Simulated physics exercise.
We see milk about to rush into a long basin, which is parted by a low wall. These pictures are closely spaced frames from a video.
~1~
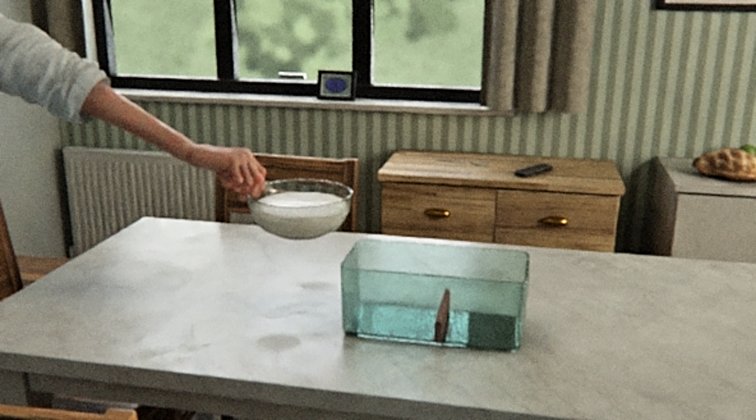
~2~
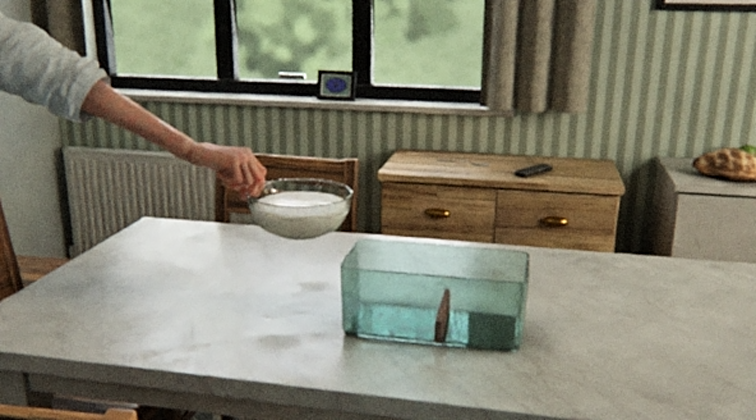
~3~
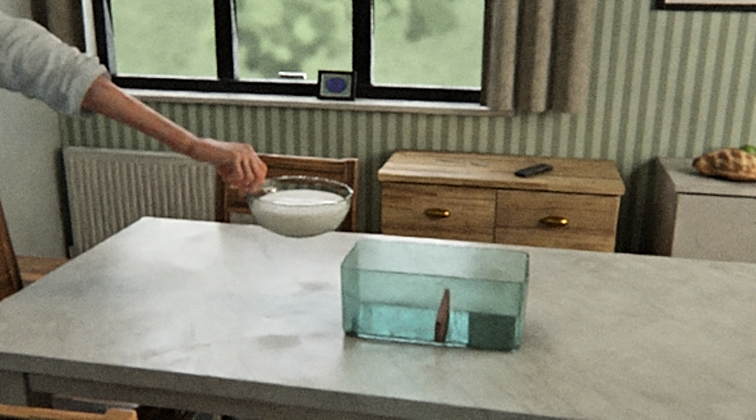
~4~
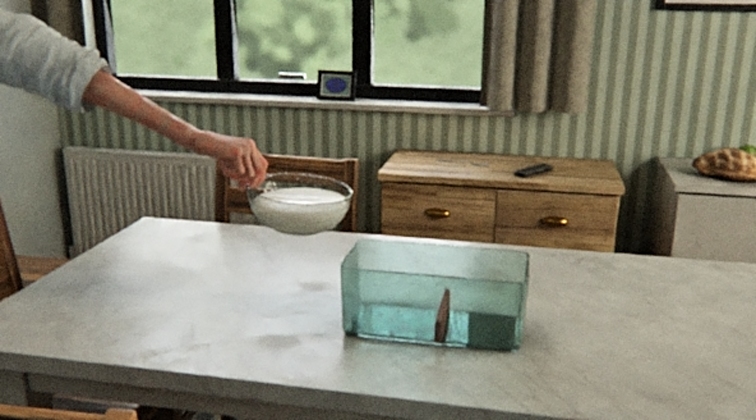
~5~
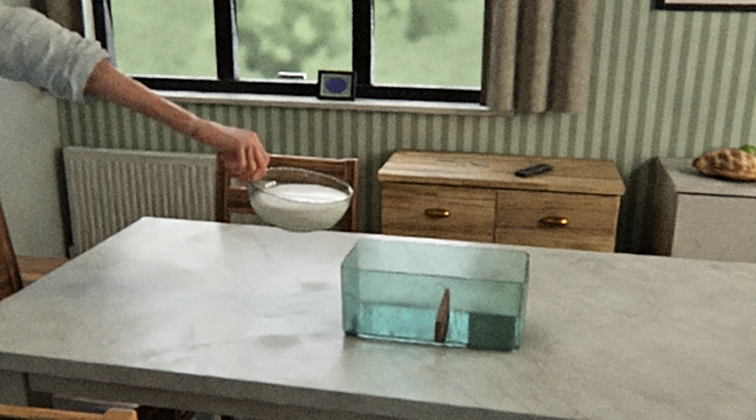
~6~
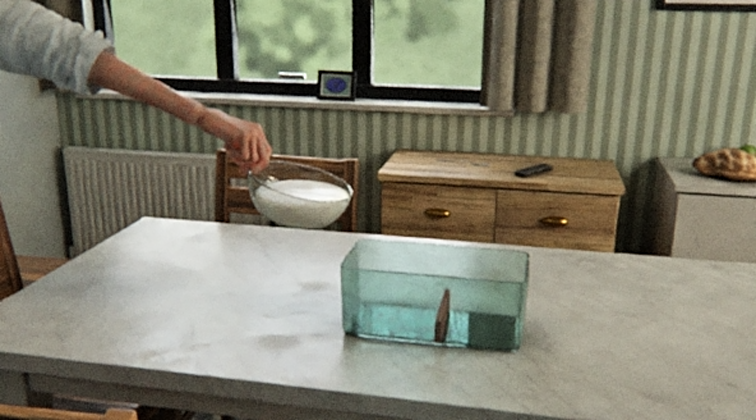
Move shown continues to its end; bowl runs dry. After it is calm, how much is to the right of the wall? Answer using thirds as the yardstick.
Under a third of it.
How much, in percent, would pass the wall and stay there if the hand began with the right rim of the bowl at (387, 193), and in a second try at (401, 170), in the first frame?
It comes out at around 70 percent and then around 80 percent.
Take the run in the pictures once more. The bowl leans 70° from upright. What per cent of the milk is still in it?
Near 45 percent is still in there.
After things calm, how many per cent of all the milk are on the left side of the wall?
Share approx. 85 %.
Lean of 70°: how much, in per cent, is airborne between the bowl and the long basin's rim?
Roughly 45 percent.
A moment on, the bowl is tipped part way and 45 per cent is still to pour, 11 is left of the wall and 0 right of it.
Next, the bowl is tipped right over and 1 per cent is still to pour, 82 is left of the wall and 5 right of it.
Then the bowl is tipped right over and 0 per cent is still to pour, 89 is left of the wall and 11 right of it.
Later the bowl is tipped right over and 0 per cent is still to pour, 86 is left of the wall and 13 right of it.
Finally, 86 per cent lies left of the wall, 13 right of it and 1 outside.
